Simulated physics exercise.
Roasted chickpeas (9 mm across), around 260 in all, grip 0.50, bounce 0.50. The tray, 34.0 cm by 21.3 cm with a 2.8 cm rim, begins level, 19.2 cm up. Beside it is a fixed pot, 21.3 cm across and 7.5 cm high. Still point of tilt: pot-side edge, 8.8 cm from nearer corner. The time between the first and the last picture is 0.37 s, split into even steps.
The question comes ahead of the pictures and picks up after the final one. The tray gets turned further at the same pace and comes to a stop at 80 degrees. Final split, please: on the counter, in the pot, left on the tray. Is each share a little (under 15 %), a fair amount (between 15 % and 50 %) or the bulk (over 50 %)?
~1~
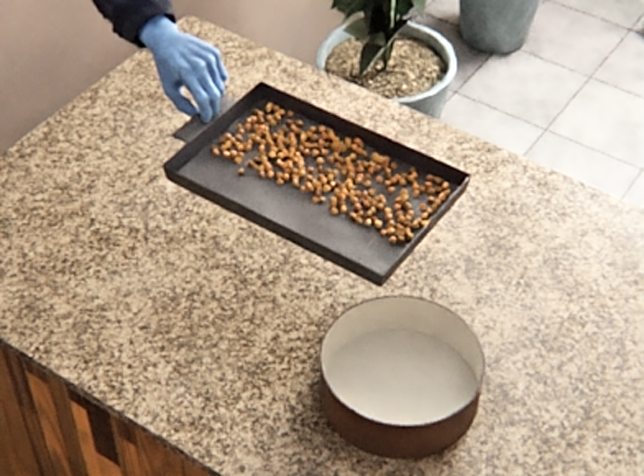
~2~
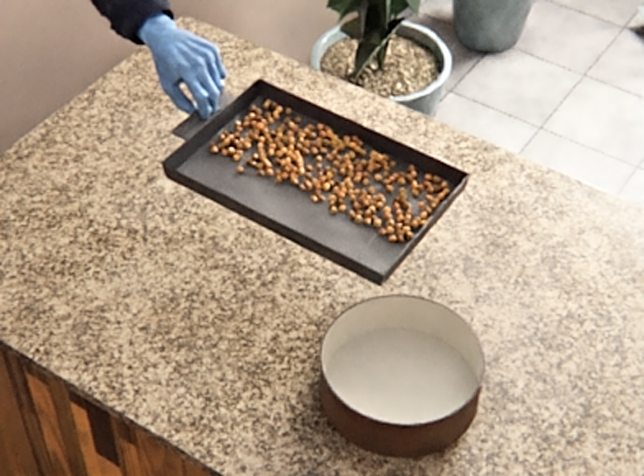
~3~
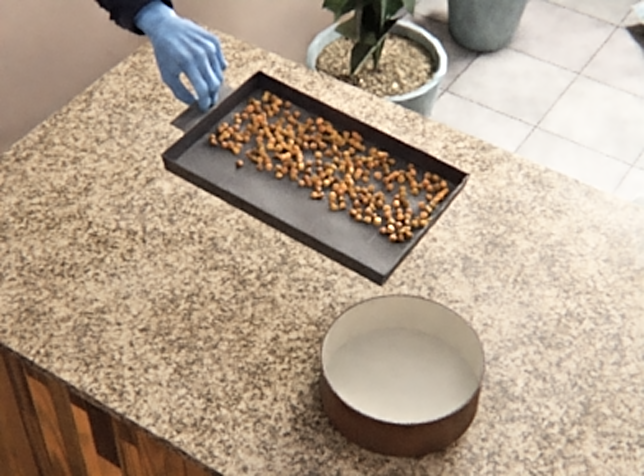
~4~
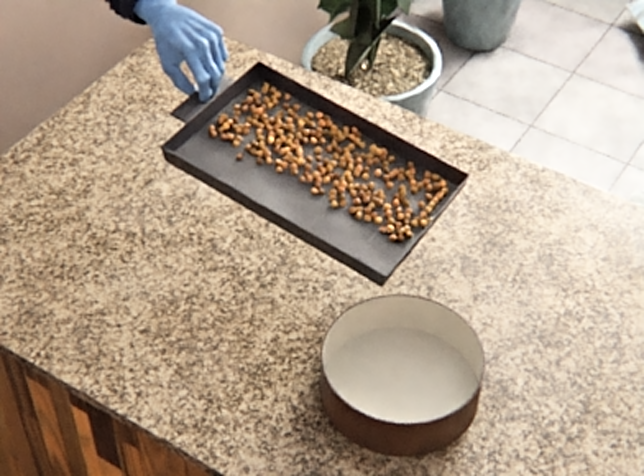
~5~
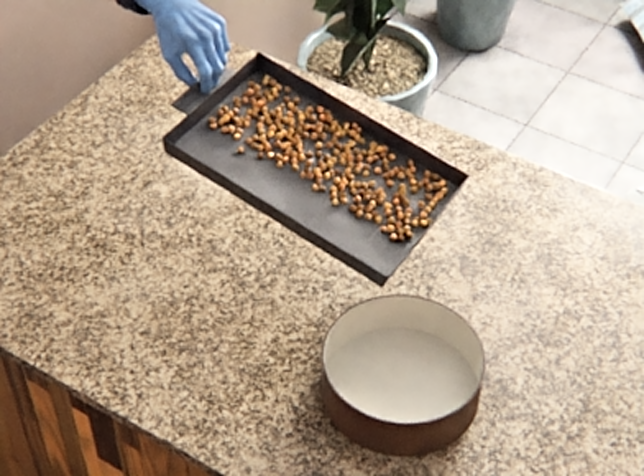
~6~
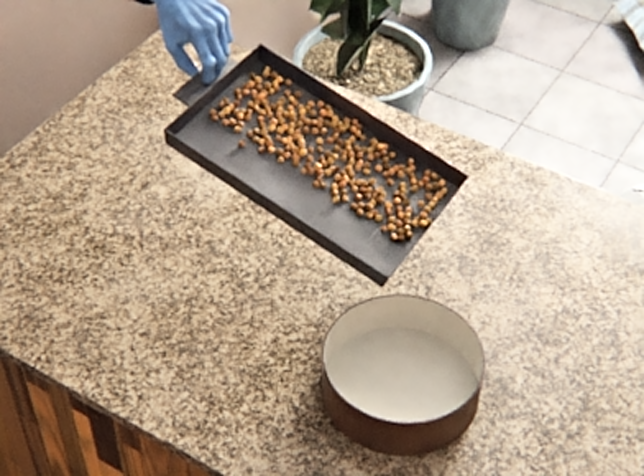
Counter: A little; pot: A little; tray: The bulk.
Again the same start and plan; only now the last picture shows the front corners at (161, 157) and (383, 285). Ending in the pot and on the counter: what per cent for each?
Per cent by place - pot 10, counter 0.
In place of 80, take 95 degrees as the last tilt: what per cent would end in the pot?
In that case it comes to about 40 in a hundred.
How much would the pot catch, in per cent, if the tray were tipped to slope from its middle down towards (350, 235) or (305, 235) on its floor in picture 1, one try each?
First try: About 5 percent; second try: About 10 percent.
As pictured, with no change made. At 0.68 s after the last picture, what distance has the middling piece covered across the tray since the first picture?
It has moved some 11 cm from its start.
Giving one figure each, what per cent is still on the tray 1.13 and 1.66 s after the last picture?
Around 100 first, about 95 after.
Then, 0.68 s after the last picture, tilt 45 degrees; the tray holds 100 %, the pot 0 %.
Then, 1.13 s after the last picture, tilt 66 degrees; the tray holds 100 %, the pot 0 %.
Then, 1.66 s after the last picture, tilt 80 degrees; the tray holds 95 %, the pot 0 %.
In the end, counter 5 %, pot 0 %, tray 95 %.
